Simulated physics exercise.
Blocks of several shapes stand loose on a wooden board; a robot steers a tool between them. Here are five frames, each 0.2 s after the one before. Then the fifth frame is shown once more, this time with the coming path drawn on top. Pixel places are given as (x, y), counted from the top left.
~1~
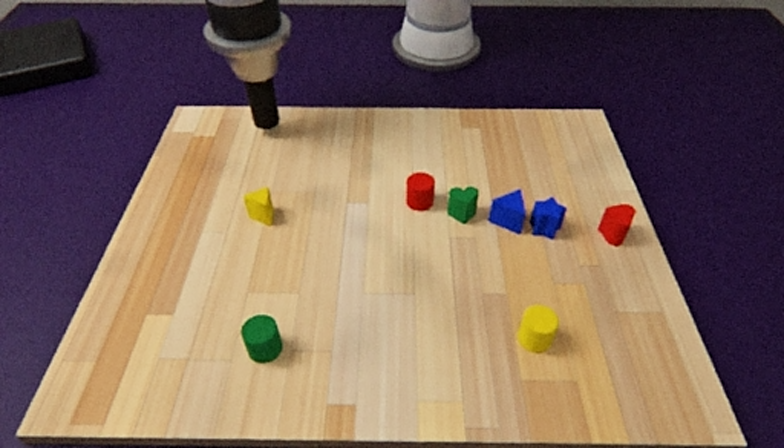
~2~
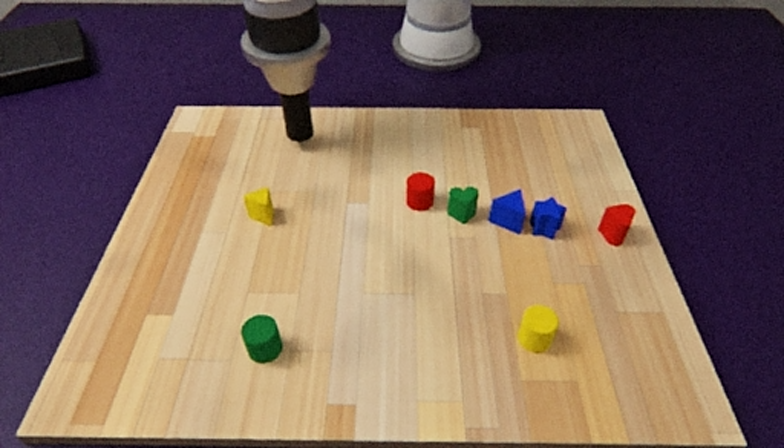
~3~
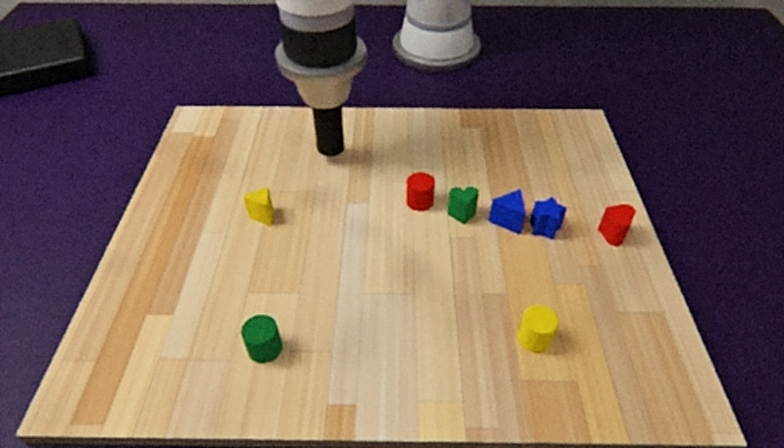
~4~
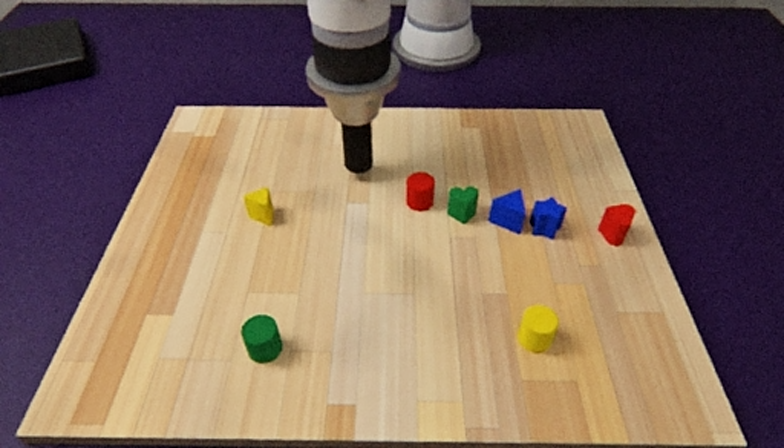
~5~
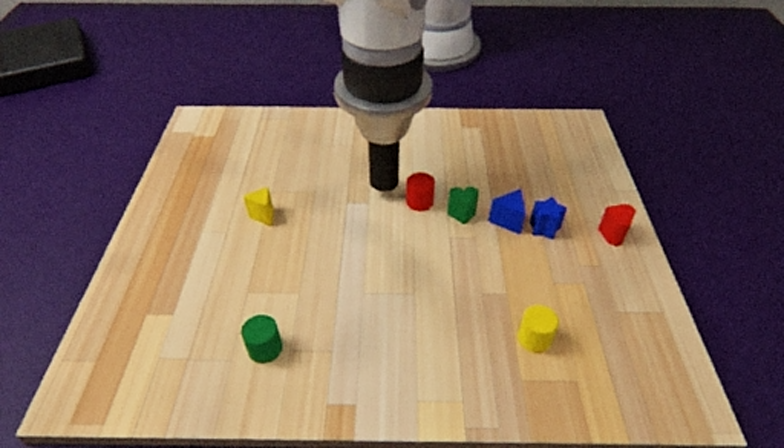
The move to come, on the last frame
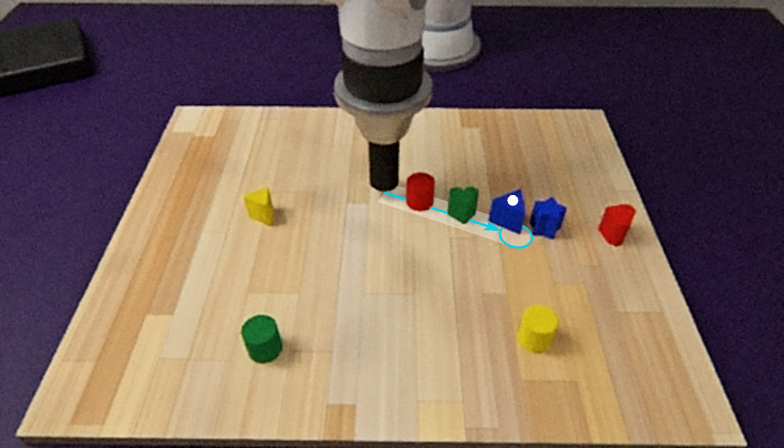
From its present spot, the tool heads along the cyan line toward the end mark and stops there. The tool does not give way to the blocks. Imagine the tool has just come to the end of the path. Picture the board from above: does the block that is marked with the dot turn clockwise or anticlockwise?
The block that is marked with the dot rotates counterclockwise.
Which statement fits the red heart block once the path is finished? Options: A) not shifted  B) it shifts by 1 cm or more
Option A.
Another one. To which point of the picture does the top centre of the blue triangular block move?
Answer: (550, 217).
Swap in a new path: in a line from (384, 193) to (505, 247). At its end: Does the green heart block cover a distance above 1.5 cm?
Final answer: Yes.
The drawn path runs straight from (384, 193) to (516, 236); the dot is on the blue triangular block.
What follows on the original path. One third of the way, tool at (427, 196); red disc at (458, 189); green heart block at (486, 198), turned 15° clockwise; blue triangular block at (516, 202), turned 10° anticlockwise.
Two thirds of the way, tool at (472, 210); red disc at (491, 184); green heart block at (514, 195), turned 100° clockwise; blue triangular block at (531, 211), turned 20° anticlockwise; blue star at (556, 208), turned 20° anticlockwise.
At the end, tool at (519, 225); red disc at (492, 183); green heart block at (520, 194), turned 75° clockwise; blue triangular block at (550, 217), turned 45° anticlockwise; blue star at (567, 206), turned 45° anticlockwise; red heart block not moved.
